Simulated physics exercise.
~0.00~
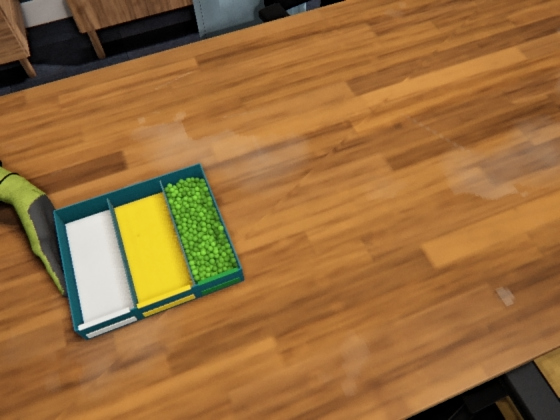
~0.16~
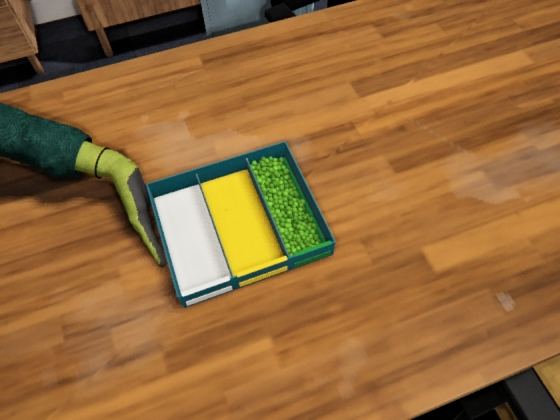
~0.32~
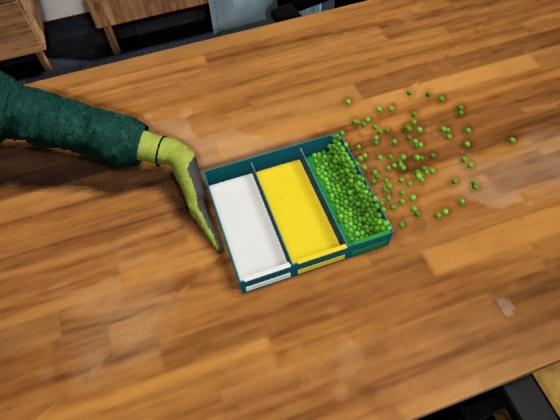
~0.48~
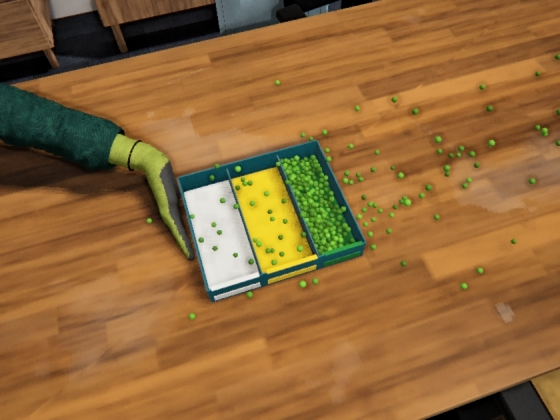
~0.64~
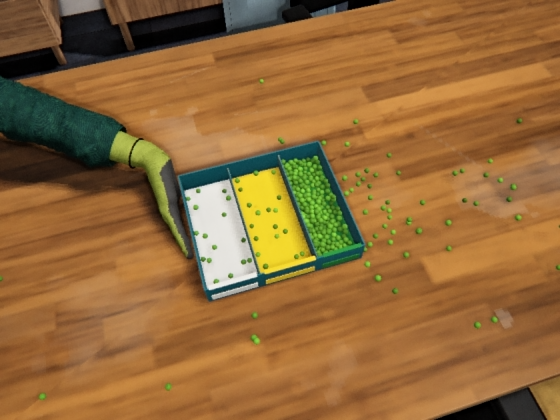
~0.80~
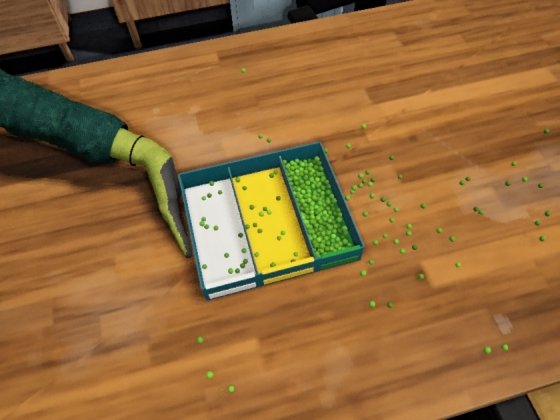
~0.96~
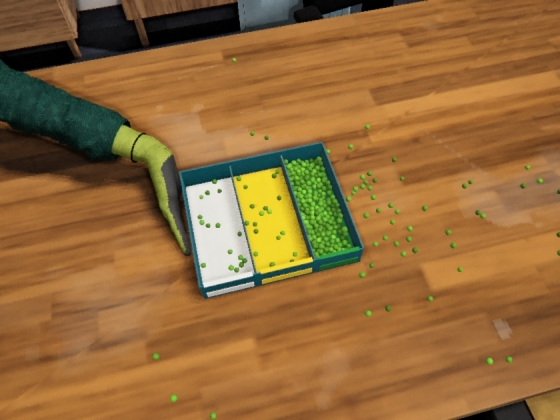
The video shows a gloved hand moving a three-section tray rightward across a wooden table, then slightly back left, as green balls fly out. Most stay in their section, while others land in the yellow and white sections and scatter over the tabletop, some still rolling.
